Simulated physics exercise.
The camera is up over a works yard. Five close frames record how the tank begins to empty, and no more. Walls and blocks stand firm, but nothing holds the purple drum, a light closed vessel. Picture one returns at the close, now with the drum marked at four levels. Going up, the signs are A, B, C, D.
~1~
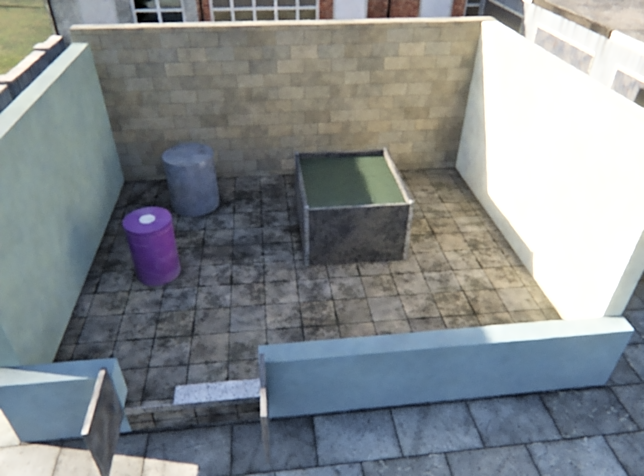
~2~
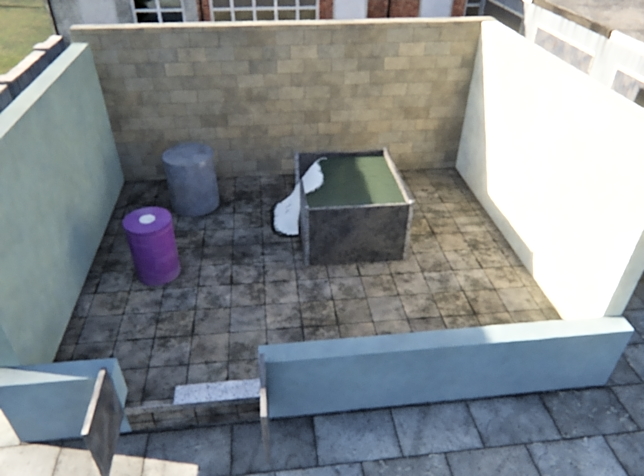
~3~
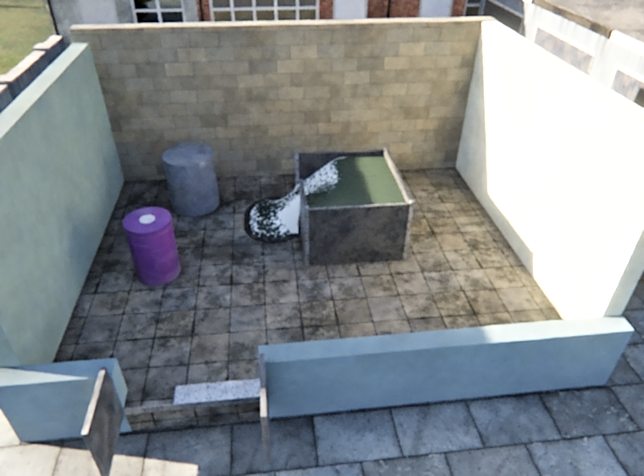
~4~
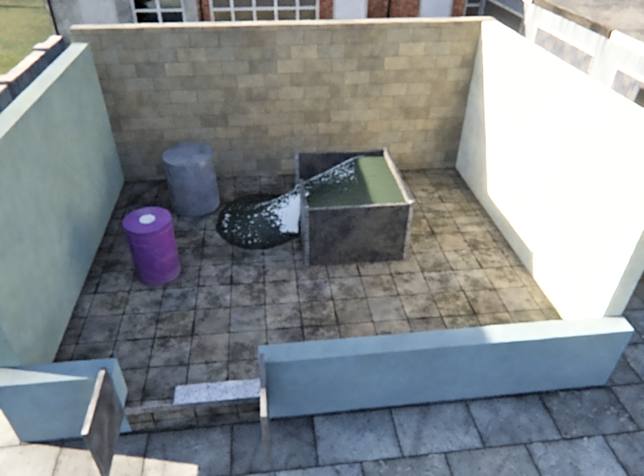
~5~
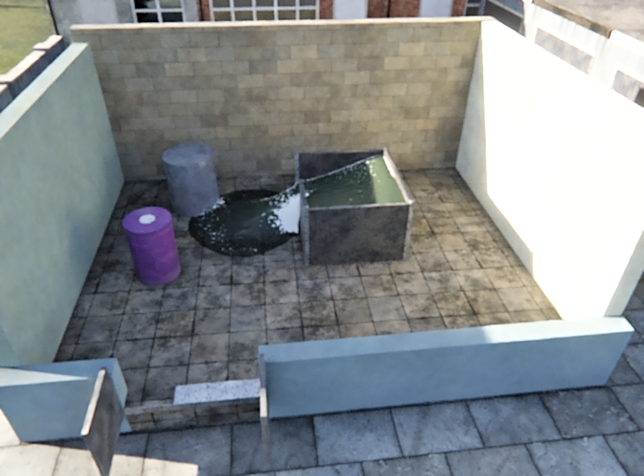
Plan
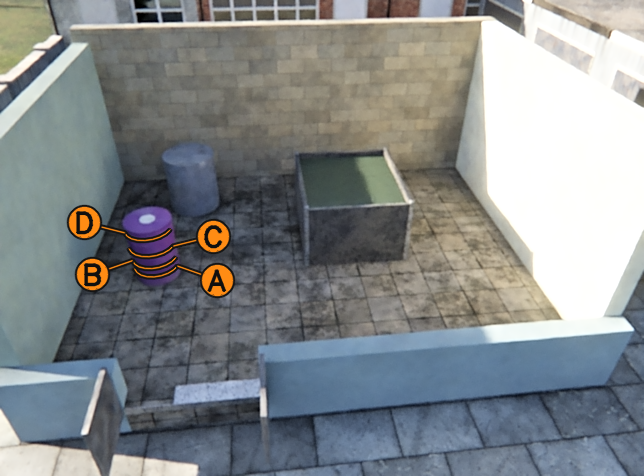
Dark green water pouring from the left side of a square tank and spreading across a walled yard's paving beside two drums.
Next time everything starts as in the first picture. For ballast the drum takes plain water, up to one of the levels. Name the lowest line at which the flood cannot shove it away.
Level B just does it.
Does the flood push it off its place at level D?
No, not at all.
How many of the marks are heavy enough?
Three of the four.
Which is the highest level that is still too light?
Here it is level A.
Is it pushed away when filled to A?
Yes, it does.
In orange, A at (153, 276); B at (151, 268); C at (148, 256); D at (144, 240); from the bottom up A, B, C, D.
For level A, it is pushed about its own width away.
For level B, it does not move.
For level C, it does not move.
For level D, it does not move.
